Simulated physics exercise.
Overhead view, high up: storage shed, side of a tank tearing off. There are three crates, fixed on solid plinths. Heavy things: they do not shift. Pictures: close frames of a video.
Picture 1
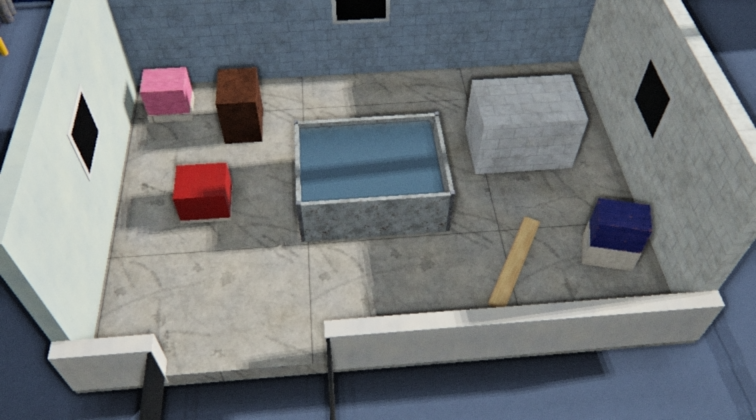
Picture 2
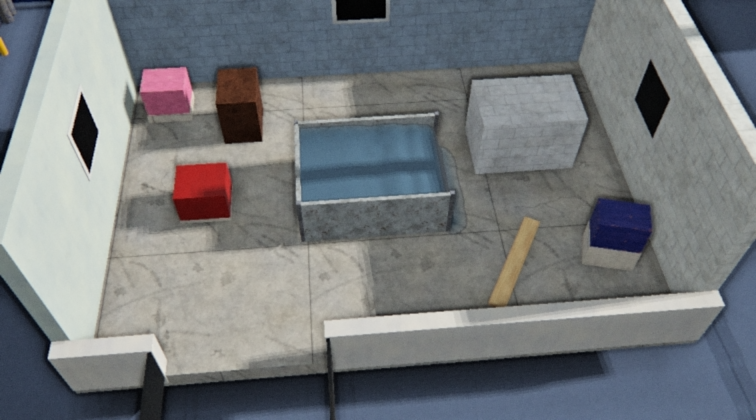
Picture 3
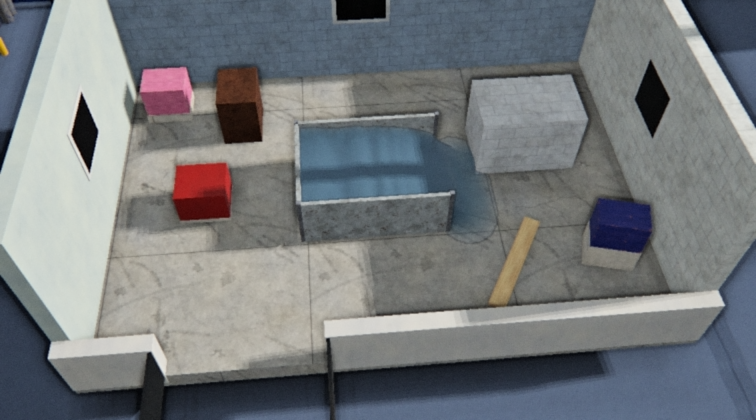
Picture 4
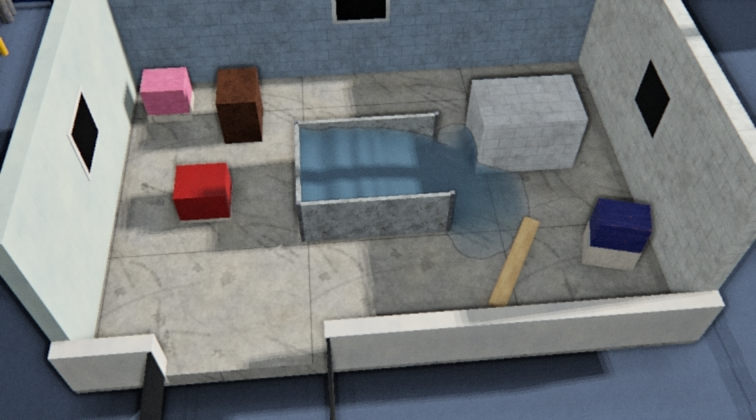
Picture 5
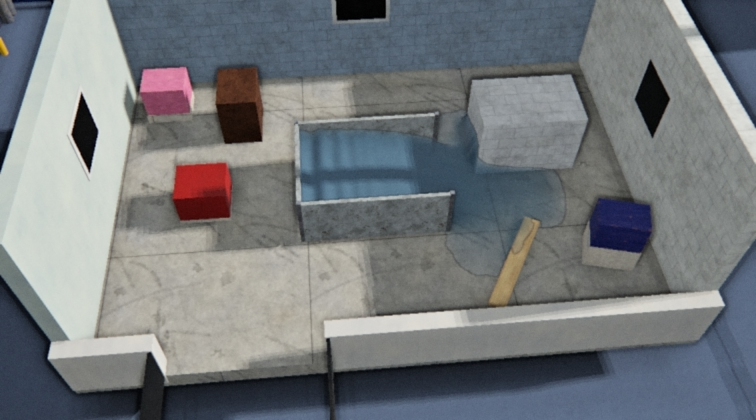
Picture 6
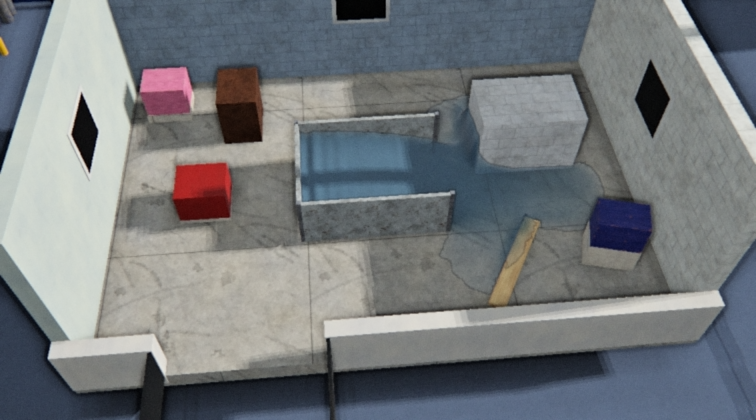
Water pours from the right side of a gray tank as that side gives way, spreading across the floor around the large pale block and the wooden plank toward the blue-topped crate. The open-topped shed is seen from above by a still camera, with a dark opening in each visible wall. Pink, brown and red boxes stay put at left as the tank's level drops.
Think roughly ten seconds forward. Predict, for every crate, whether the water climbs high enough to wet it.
My prediction: The blue crate remains dry; the red crate gets wetted; the pink crate remains dry.
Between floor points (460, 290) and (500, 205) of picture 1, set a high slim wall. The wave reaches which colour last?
Lab note: Final one reached is the red one.
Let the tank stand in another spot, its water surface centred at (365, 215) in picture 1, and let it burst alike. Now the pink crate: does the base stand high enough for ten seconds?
Pink crate is left alone.
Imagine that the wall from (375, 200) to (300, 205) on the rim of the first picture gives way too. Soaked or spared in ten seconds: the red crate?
I'd say the red crate never gets wet.
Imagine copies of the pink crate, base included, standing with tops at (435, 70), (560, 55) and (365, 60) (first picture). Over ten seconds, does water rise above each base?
Well, the first one gets caught, the next one gets caught, and the final one stays clear of it.
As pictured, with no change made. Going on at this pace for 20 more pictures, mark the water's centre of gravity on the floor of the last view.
Point: (489, 183).
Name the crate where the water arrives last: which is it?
Last of all: The red one.
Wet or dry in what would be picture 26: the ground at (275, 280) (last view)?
That spot: Waterless.
A moment on, water covers 25 % of the floor; the blue crate water round its plinth, the red crate not reached, the pink crate not reached.
Next, water covers 45 % of the floor; the blue crate water round its plinth, the red crate not reached, the pink crate not reached.
Then, water covers 55 % of the floor; the blue crate water round its plinth, the red crate not reached, the pink crate water round its plinth.
Later, water covers 95 % of the floor; the blue crate water round its plinth, the red crate water round its plinth, the pink crate water round its plinth.
In the end, water covers 100 % of the floor; the blue crate stayed above the water, the red crate was topped, the pink crate stayed above the water.
